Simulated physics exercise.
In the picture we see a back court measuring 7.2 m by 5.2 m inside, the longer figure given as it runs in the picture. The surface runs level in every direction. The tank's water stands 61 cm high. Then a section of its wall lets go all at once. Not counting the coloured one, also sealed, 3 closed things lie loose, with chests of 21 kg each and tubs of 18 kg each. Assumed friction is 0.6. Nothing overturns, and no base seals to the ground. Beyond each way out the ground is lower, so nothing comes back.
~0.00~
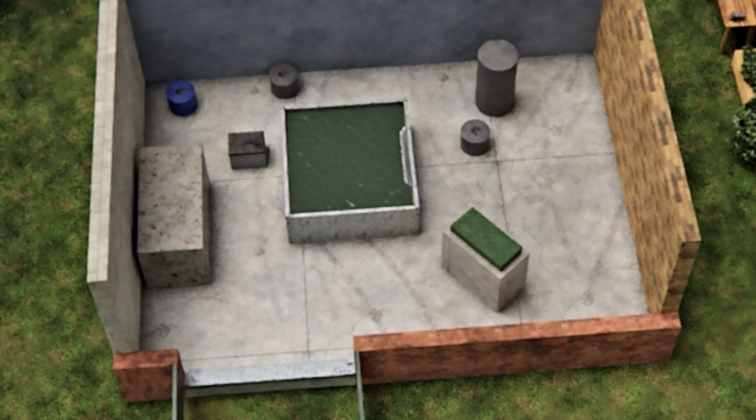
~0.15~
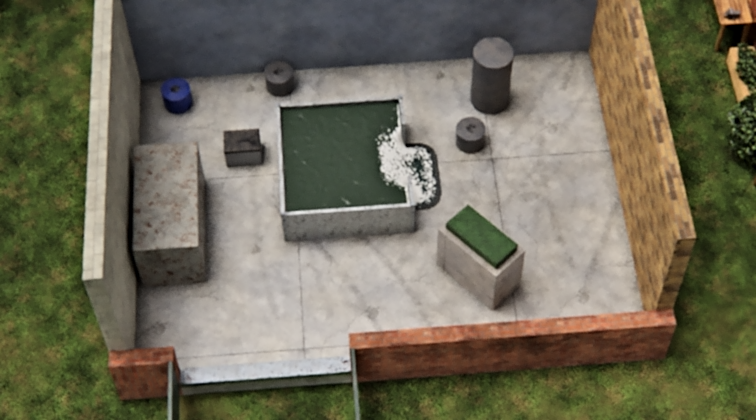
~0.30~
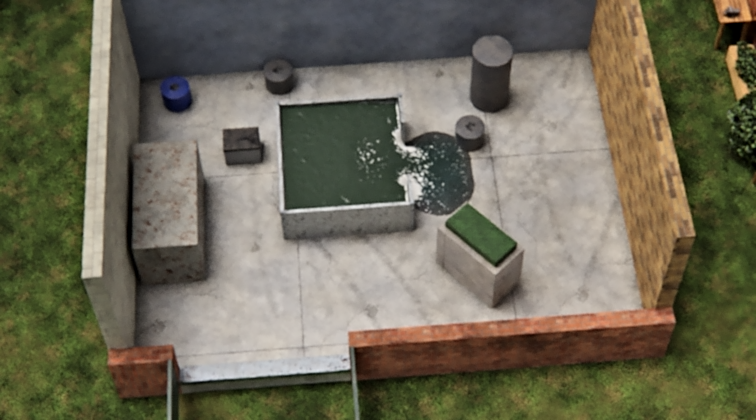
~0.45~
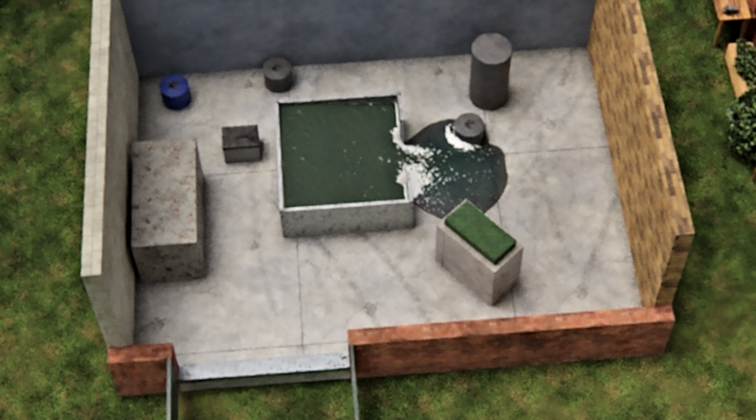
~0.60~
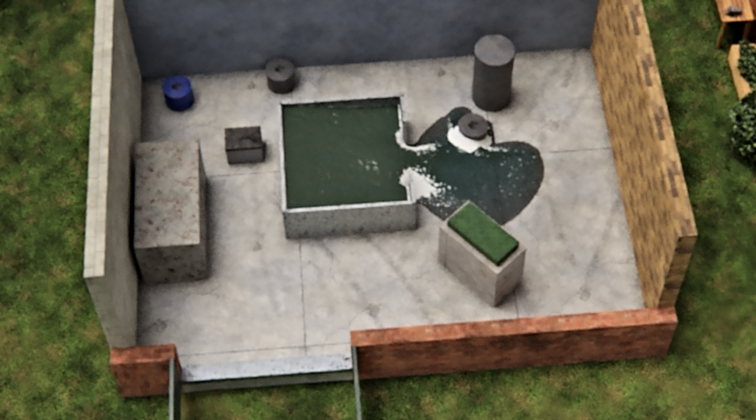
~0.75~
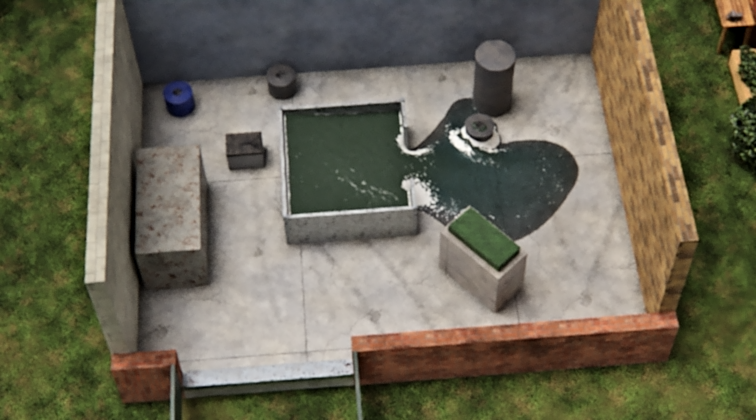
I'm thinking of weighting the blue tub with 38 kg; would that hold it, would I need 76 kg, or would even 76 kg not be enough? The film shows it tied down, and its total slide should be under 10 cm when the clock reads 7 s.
Looks to me like the lighter choice suffices.
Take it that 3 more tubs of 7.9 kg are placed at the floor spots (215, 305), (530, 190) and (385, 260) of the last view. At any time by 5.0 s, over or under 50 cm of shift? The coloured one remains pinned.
Order as listed: Inside the limit, outside the limit, inside the limit.
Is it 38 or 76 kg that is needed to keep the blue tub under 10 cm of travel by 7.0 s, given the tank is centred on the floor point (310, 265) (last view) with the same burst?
Then the answer is that either mass works.
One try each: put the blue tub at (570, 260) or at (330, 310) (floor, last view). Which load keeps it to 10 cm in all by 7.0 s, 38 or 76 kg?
In that order: The smaller is enough; either load holds.
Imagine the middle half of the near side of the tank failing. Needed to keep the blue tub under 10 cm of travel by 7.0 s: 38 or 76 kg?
Well, in that case the light one does it.
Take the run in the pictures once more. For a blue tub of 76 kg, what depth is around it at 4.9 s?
Depth: Approx. 0 cm.
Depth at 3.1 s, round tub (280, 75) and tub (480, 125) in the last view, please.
Around 0 cm and 19 cm.
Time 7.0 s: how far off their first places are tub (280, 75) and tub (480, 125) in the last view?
0 cm, 140 cm.
After 1.4 s the blue tub would be 0 cm from its start with 38 kg and 0 cm from its start with 76 kg; 0 cm of water round it then.
After 3.1 s the blue tub would be 0 cm from its start with 38 kg and 0 cm from its start with 76 kg; 0 cm of water round it then.
After 4.9 s the blue tub would be 0 cm from its start with 38 kg and 0 cm from its start with 76 kg; 0 cm of water round it then.
After 7.0 s the blue tub would be 0 cm from its start with 38 kg and 0 cm from its start with 76 kg; 2 cm of water round it then.
